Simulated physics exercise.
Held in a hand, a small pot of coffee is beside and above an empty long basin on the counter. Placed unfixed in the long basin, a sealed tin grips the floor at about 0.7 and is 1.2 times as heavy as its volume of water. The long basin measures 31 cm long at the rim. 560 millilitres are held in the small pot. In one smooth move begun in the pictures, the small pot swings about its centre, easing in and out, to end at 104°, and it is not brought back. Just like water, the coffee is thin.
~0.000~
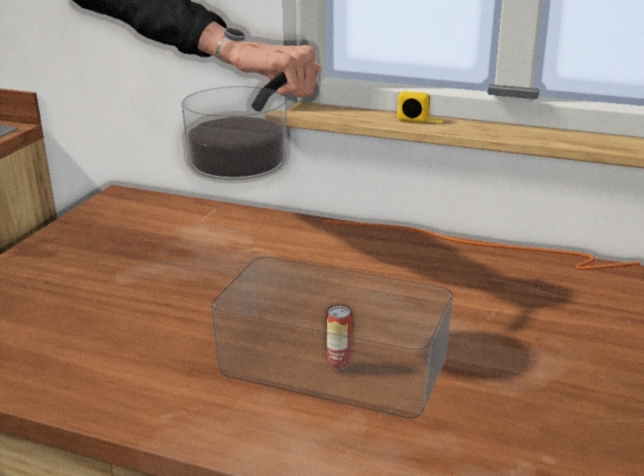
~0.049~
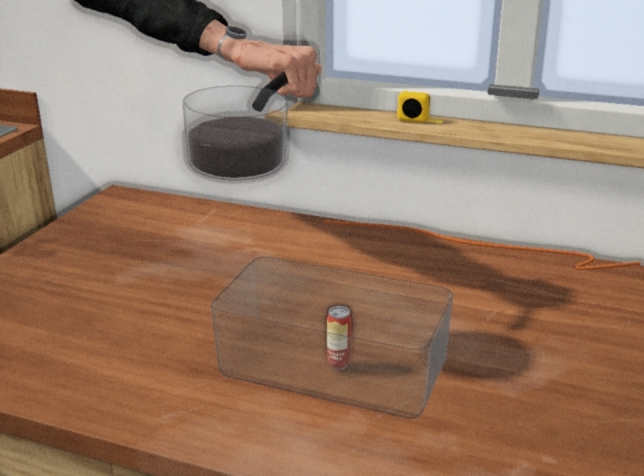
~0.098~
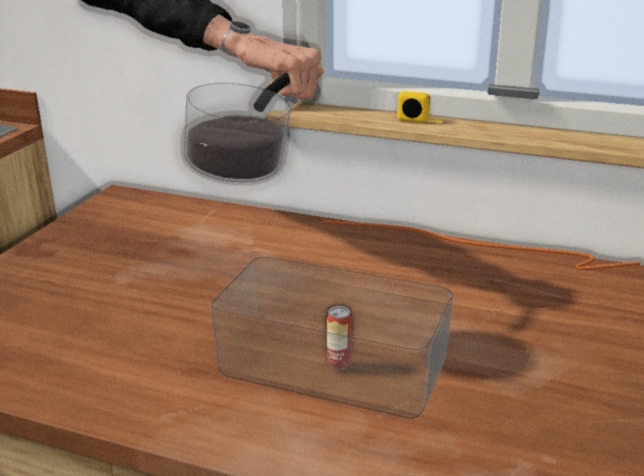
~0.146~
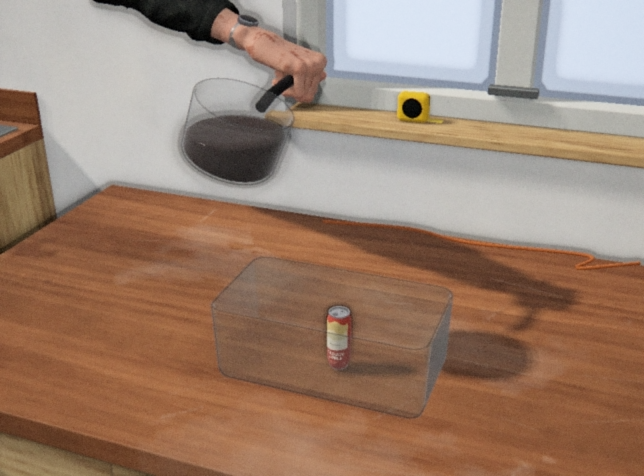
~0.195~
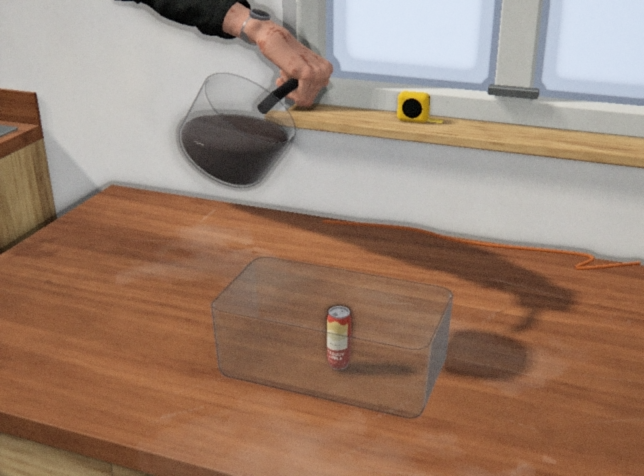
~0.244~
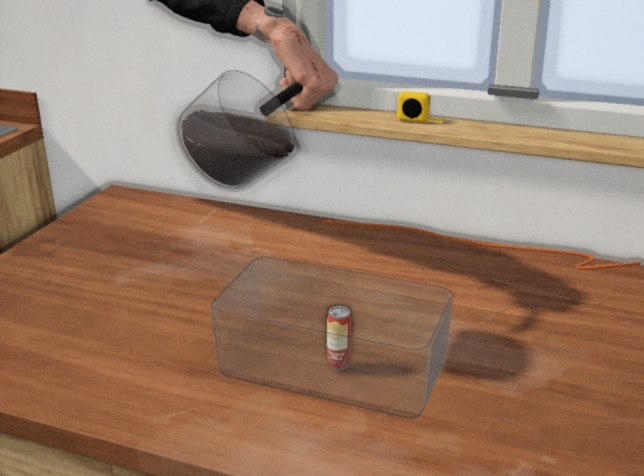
A clear pot of dark coffee, held by a black-sleeved hand, hangs above the back left of a reddish-brown wooden counter, seen from slightly above by a still camera. A clear rectangular basin stands lower down around a small red-and-cream can, with a yellow tape measure on the windowsill behind. The hand tips the pot clockwise, slowly then faster, and the coffee shifts towards its lowering right rim.
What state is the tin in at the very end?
The tin is on its side.
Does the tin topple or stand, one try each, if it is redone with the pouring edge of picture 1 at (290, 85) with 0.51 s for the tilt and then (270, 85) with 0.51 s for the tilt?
The tin stays vertical the first time and overturns the second time.
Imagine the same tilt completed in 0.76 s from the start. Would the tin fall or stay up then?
With that tilt, the tin stays on its base.
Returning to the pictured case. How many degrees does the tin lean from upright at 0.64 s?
I'd say it is close to 0 degrees off upright.
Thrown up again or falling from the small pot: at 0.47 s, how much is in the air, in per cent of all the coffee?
Around 62 in a hundred.
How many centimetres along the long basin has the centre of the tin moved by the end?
Around 8.5 cm.
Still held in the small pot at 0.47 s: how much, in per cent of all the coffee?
At that time about 32 in a hundred parts are still held.
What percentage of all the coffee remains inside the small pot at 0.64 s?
Close to 10 percent of the total.
Then, 0.47 s in, the tilt is 103° and 32 per cent is still to pour; the tin stands where it began.
Then, 0.64 s in, the tilt is 104° and 11 per cent is still to pour; the tin stands where it began.
Then, 0.81 s in, the tilt is 104° and 2 per cent is still to pour; the tin leans 21°.
Then, 1.00 s in, the tilt is 104° and 0 per cent is still to pour; the tin lies on its side.
Finally, the tin lies on its side.
